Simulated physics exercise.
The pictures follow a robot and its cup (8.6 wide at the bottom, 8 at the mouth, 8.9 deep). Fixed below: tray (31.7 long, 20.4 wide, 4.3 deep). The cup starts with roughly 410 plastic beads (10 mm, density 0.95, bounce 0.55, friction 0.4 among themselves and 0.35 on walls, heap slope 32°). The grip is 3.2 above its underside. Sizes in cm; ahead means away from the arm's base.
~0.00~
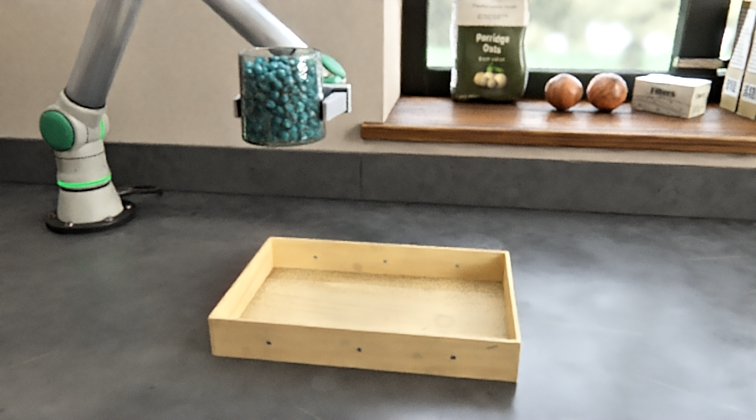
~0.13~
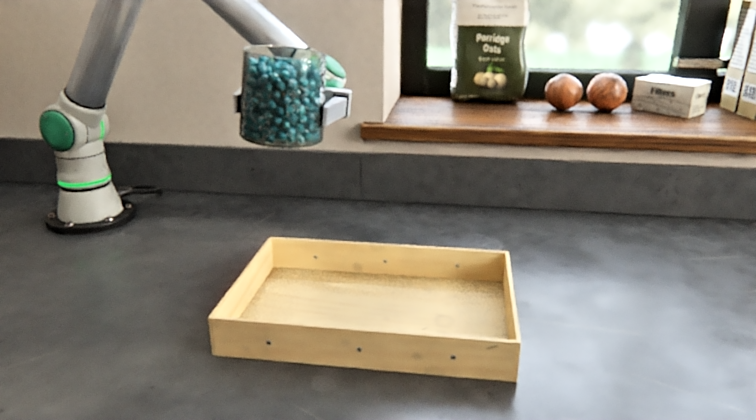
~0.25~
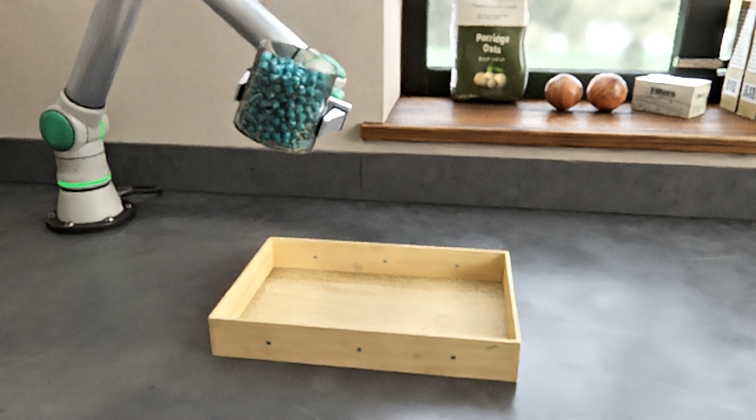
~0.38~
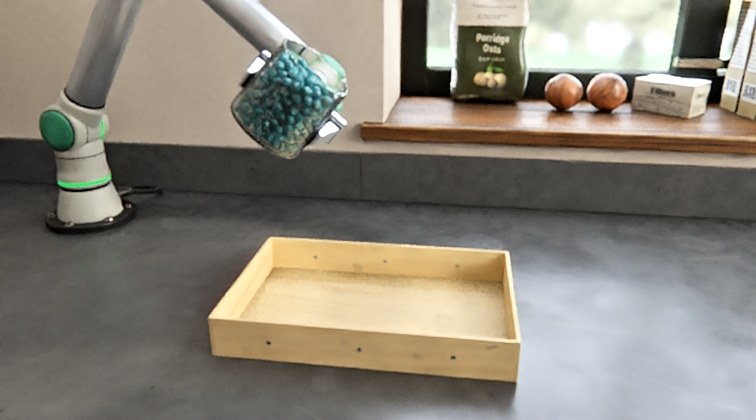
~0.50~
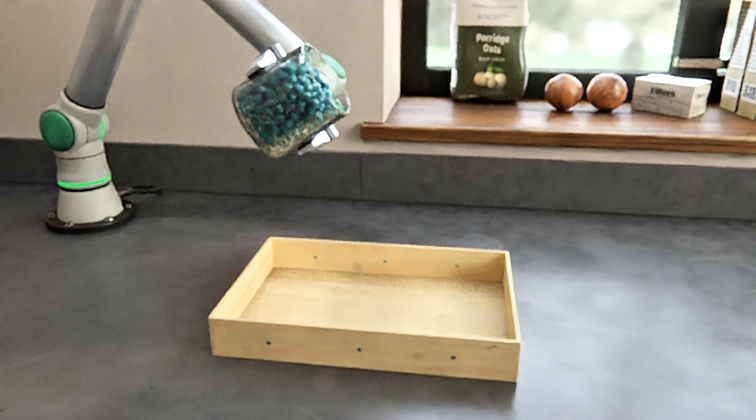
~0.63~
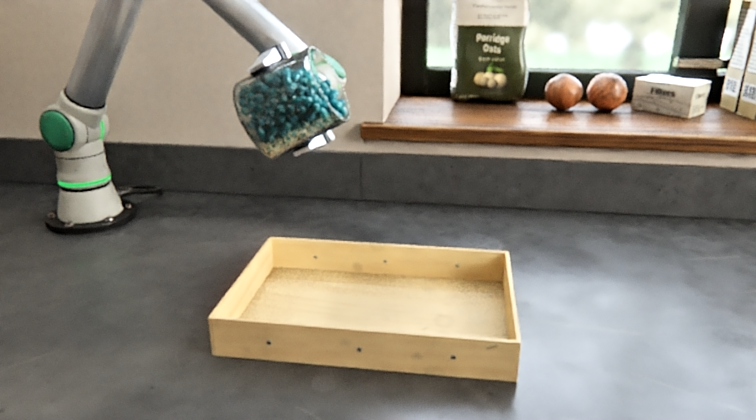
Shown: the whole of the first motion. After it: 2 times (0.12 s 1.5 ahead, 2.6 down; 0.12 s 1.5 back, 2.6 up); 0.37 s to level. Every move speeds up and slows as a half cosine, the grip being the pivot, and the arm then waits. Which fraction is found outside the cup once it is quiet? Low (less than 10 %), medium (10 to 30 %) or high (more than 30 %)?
A low share, less than 10 %, ends outside the cup.
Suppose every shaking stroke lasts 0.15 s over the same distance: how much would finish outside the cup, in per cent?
In that case some 0 per cent.
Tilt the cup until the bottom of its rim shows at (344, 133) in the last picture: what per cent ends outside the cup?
About 15 per cent.
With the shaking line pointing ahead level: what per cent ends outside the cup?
Some 20 per cent.
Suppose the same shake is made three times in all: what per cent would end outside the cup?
It would be near 0 per cent.
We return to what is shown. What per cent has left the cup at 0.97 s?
About 0 per cent by then.
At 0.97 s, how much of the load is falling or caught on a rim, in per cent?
Some 0 per cent.
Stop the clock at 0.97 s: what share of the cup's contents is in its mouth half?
Some 40 per cent.
After 0.97 s, tilted 63° forward, highest piece 26 above the table; 407 in the cup, 3 in the tray, 2 in flight or on a rim.
After 1.31 s, tilted 28° forward, highest piece 29 above the table; 405 in the cup, 7 in the tray.
After 1.68 s, level, highest piece 31 above the table; 404 in the cup, 8 in the tray.
After 2.73 s, level, highest piece 31 above the table; 404 in the cup, 8 in the tray.
At rest, 404 in the cup, 8 in the tray. That is 2 % outside the cup.
